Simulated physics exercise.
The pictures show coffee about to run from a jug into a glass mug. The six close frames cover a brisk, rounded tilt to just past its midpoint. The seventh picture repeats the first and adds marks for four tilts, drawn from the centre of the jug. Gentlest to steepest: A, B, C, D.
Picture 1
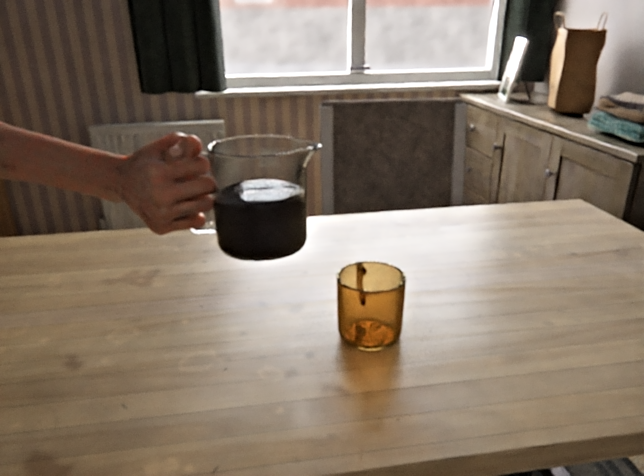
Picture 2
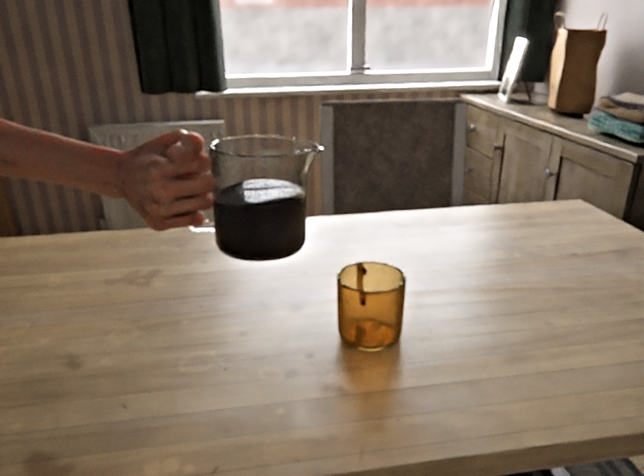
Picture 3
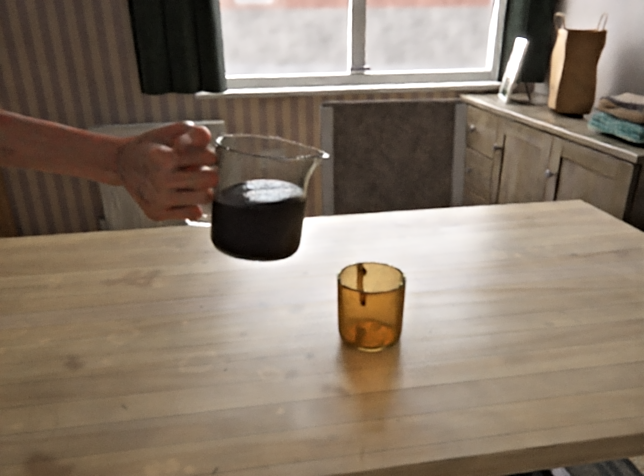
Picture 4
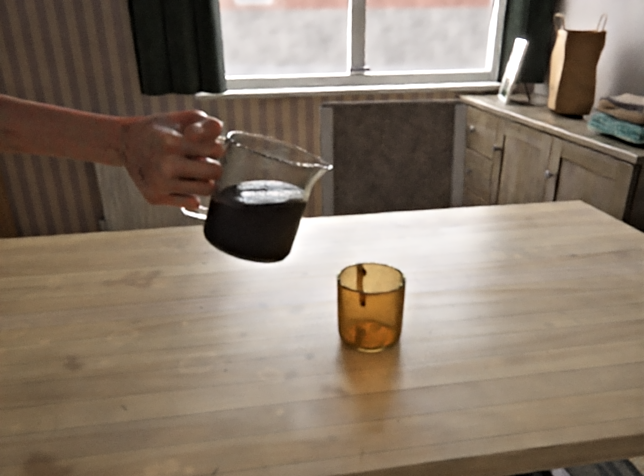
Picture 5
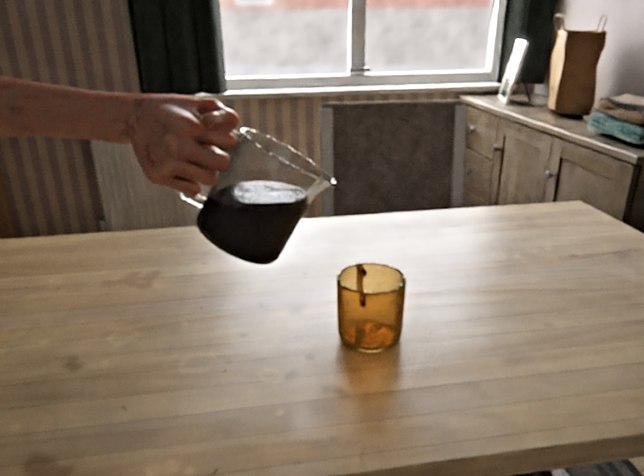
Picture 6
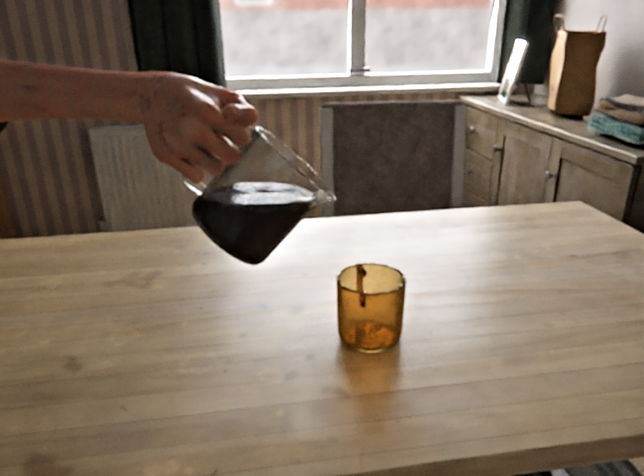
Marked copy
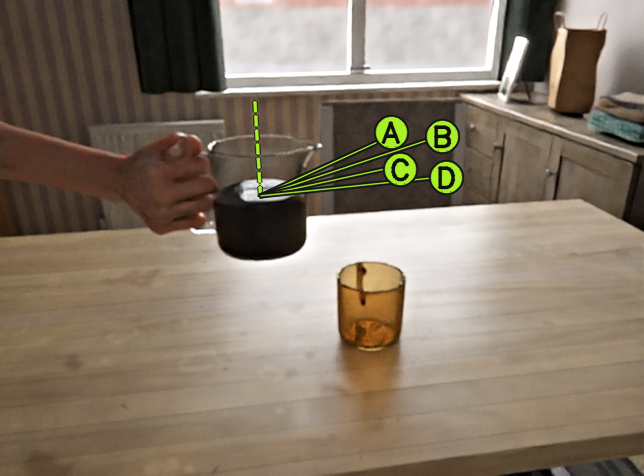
In a room with a window and a low cabinet, a hand at the left holds a clear glass jug of dark coffee upright above a pale wooden table, near an amber glass mug. The hand slowly tilts the jug to the right, its lip lowering towards the mug, which stays still.
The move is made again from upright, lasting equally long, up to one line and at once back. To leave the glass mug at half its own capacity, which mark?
Use mark A.
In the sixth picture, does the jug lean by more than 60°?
No, it does not.
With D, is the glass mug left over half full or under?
Over.
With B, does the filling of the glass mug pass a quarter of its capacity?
Yes, clearly.
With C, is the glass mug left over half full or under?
Over half.
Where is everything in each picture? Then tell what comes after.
In the first picture, upright, lip at (319, 145); rim of the glass mug round (371, 275); nothing has left yet.
In the second picture, tipped about 2°, lip at (321, 148); nothing has left yet.
In the third picture, tipped about 9°, lip at (326, 155); nothing has left yet.
In the fourth picture, tipped about 19°, lip at (331, 167); nothing has left yet.
In the fifth picture, tipped about 31°, lip at (335, 182); nothing has left yet.
In the sixth picture, tipped about 43°, lip at (335, 199); nothing has left yet.
On the marked copy, A at (376, 142); B at (425, 140); C at (383, 169); D at (429, 178).
With A, the glass mug ends with about 48 % of what it can hold.
With B, the glass mug ends with about 66 % of what it can hold; 3 % of the coffee is spilt.
With C, the glass mug ends with about 82 % of what it can hold; 3 % of the coffee is spilt.
With D, the glass mug ends with about 95 % of what it can hold; 4 % of the coffee is spilt.
